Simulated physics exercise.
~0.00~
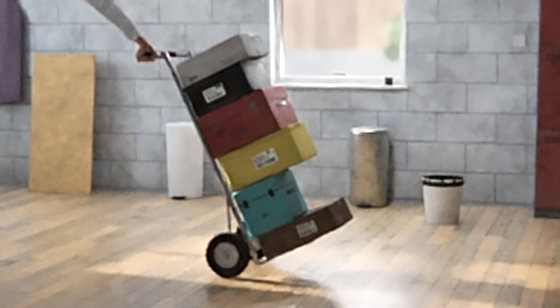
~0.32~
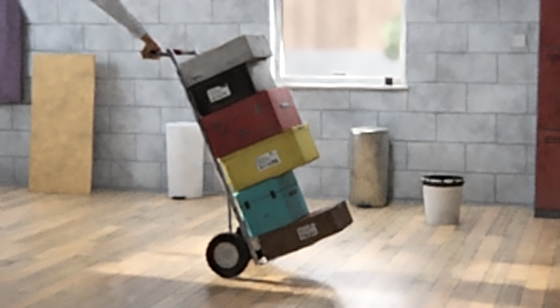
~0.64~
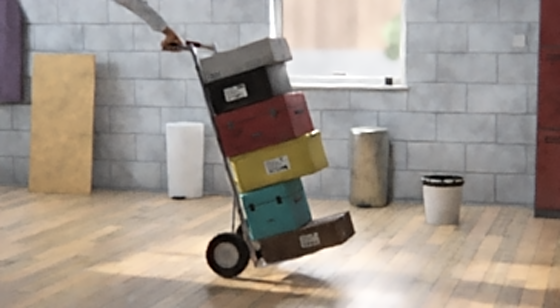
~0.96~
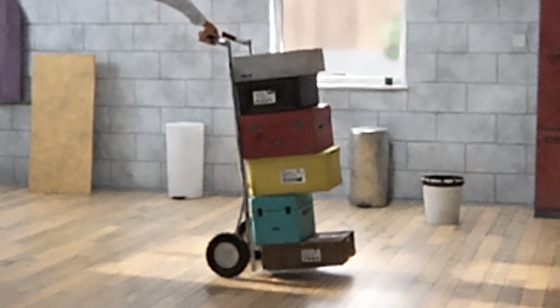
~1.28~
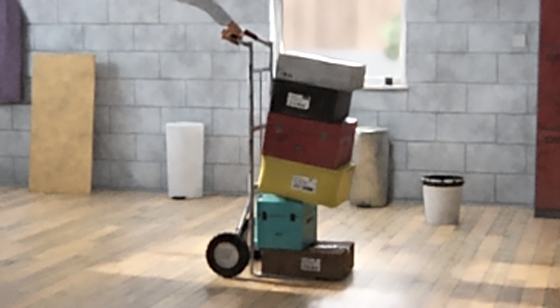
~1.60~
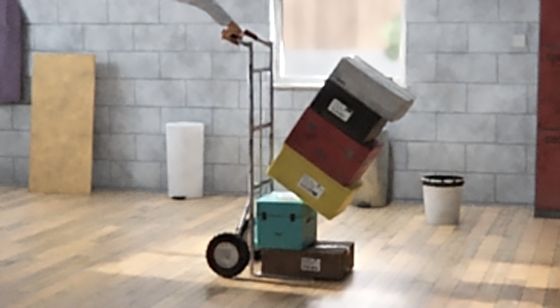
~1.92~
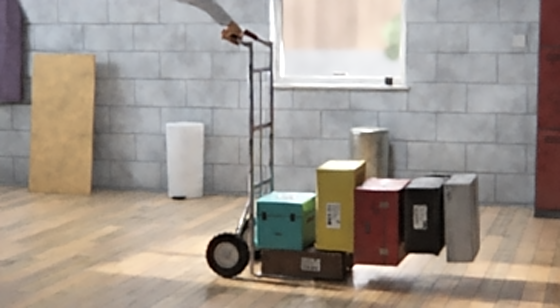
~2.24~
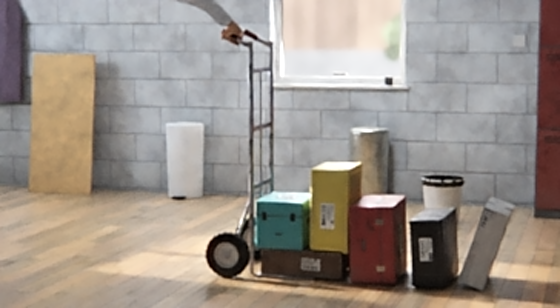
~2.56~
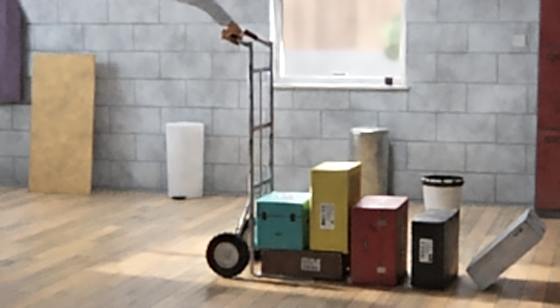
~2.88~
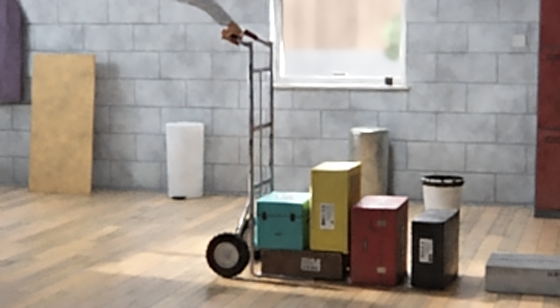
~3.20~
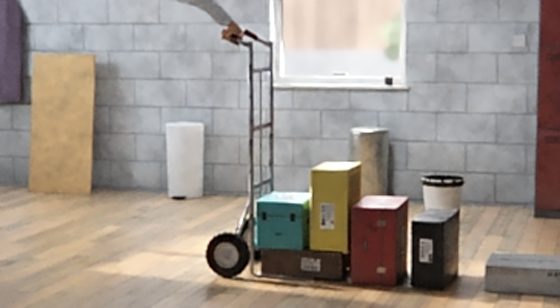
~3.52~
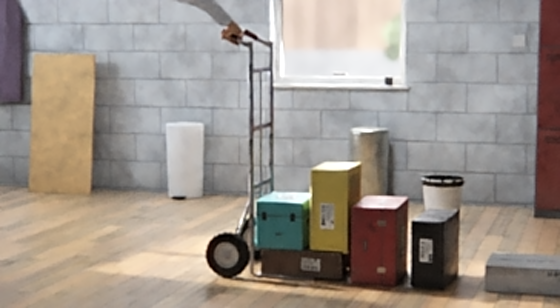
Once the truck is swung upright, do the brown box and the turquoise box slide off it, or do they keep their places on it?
They keep their places. The brown box stays at the foot of the truck with the turquoise box still resting on it.
